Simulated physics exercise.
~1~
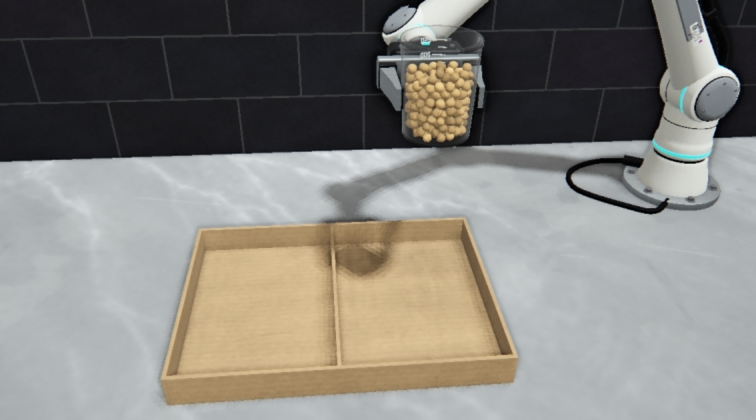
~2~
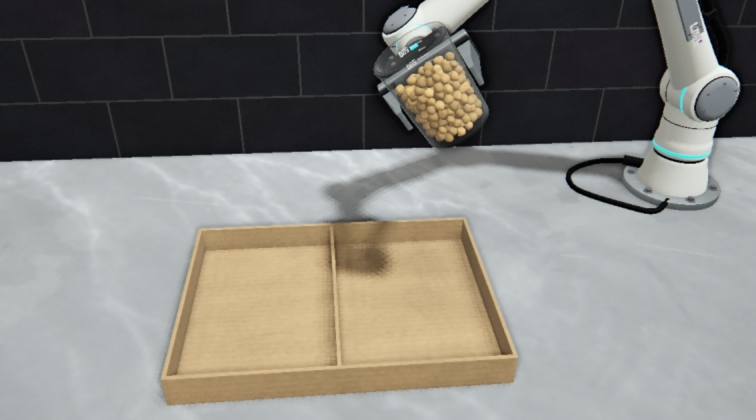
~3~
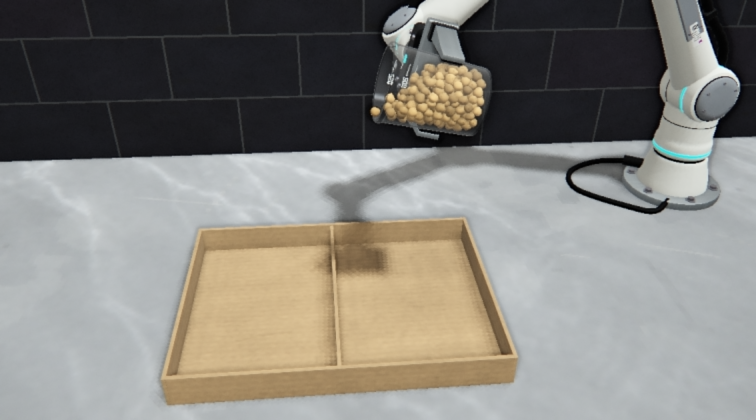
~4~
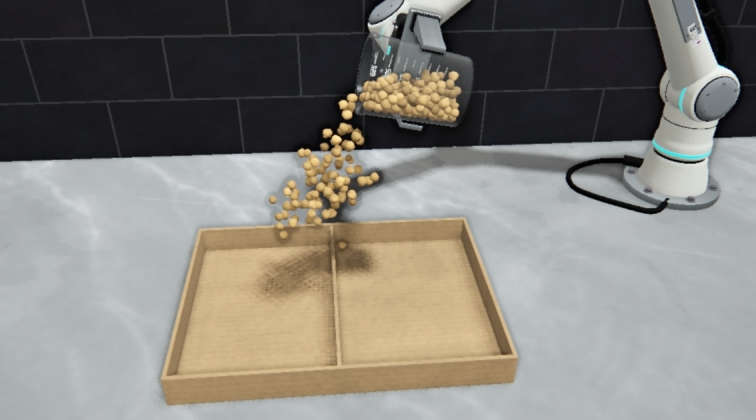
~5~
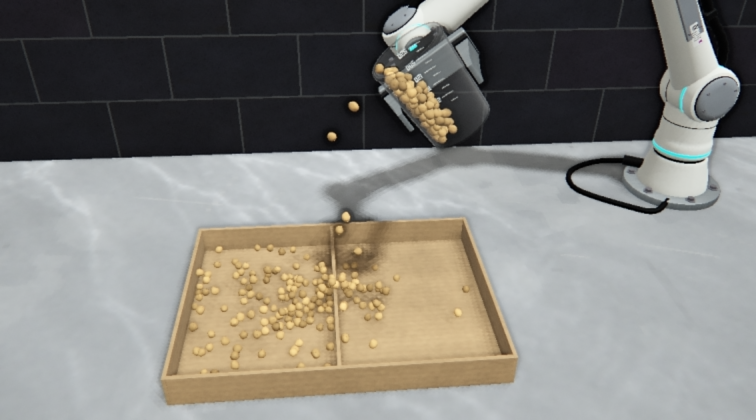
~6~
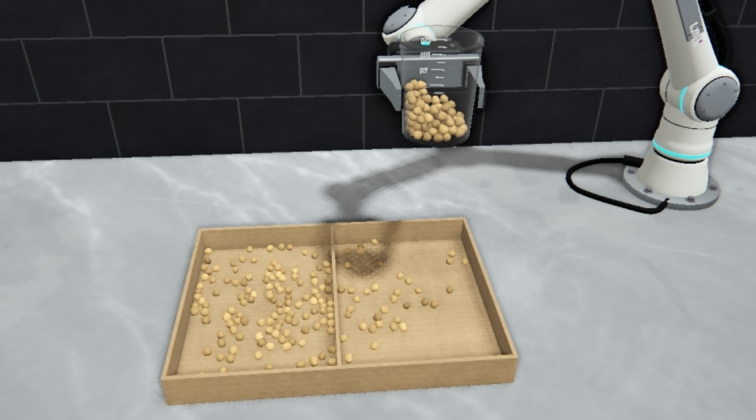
A white robot arm, its base at the right of a pale marble-like counter before a dark tiled wall, holds a clear beaker full of tan chickpeas, seen from slightly above. Below it sits a light wooden tray split into left and right parts by a thin divider. The arm tips the beaker to the left until it lies nearly on its side, and chickpeas spill from its mouth. They scatter across the tray, mostly in the left part, with fewer in the right. The arm then turns the beaker upright again, with some chickpeas still inside.
